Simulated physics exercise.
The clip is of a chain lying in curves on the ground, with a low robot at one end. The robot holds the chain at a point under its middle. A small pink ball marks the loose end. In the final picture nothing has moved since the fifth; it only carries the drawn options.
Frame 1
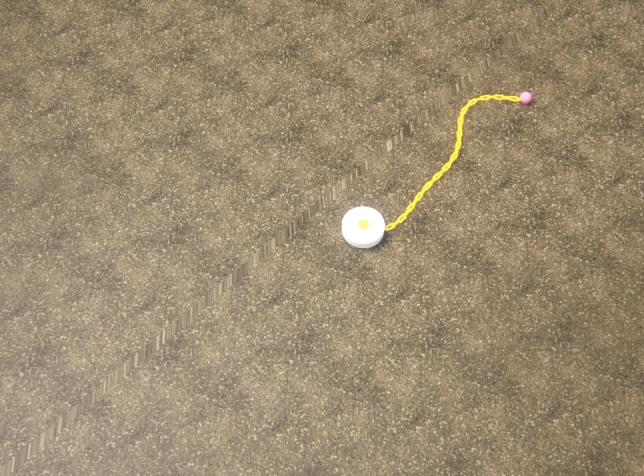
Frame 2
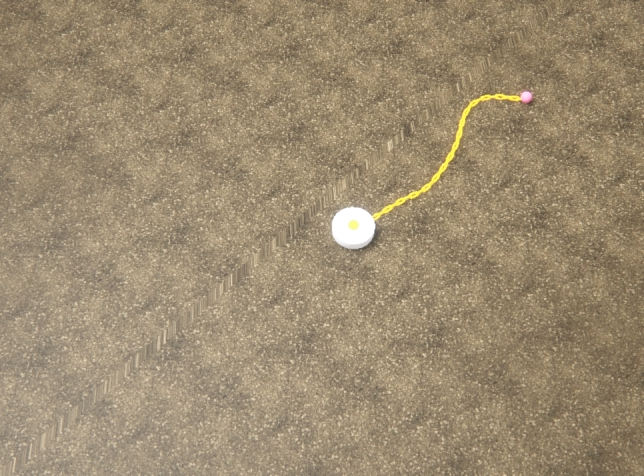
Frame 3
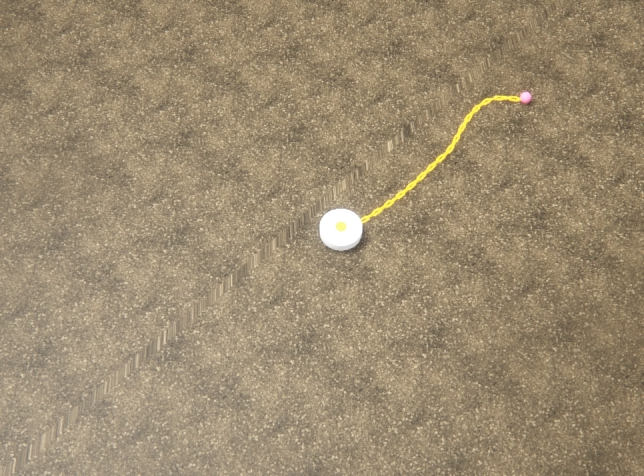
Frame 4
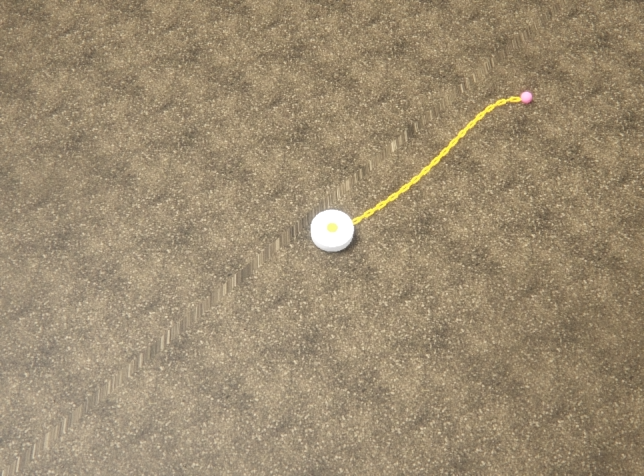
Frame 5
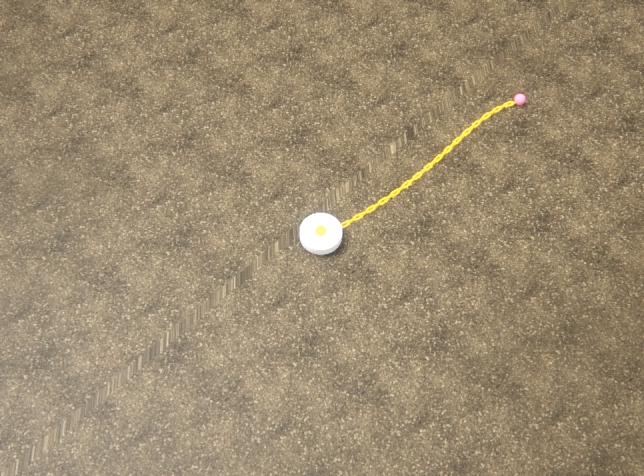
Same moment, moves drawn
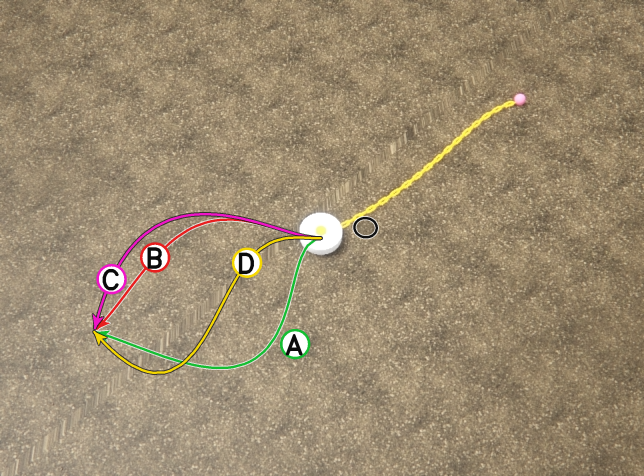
At first, a yellow chain lies in a curve on speckled brown ground, with a round white robot at its lower left end and a pink bead at the other. The robot slides a short way left, gradually straightening the chain, and finally the bead shifts very slightly left.
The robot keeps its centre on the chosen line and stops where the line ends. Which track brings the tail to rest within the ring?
Only A gets it there.
On the marked copy, A from (321, 238) via (250, 362) to (96, 332); B from (321, 238) via (191, 228) to (97, 329); C from (321, 238) via (182, 217) to (95, 328); D from (321, 238) via (214, 320) to (94, 332); the ring at (366, 228).
Taking A. A third of the way, robot (278, 328), middle of the chain (366, 223), free end (455, 141).
Two thirds of the way, robot (173, 357), middle of the chain (309, 284), free end (401, 191).
When it is over, robot (92, 329), middle of the chain (247, 297), free end (366, 225); the free end is on the ring.
As for the rest, B leaves the free end at (341, 183); C leaves the free end at (334, 180); D leaves the free end at (353, 208).
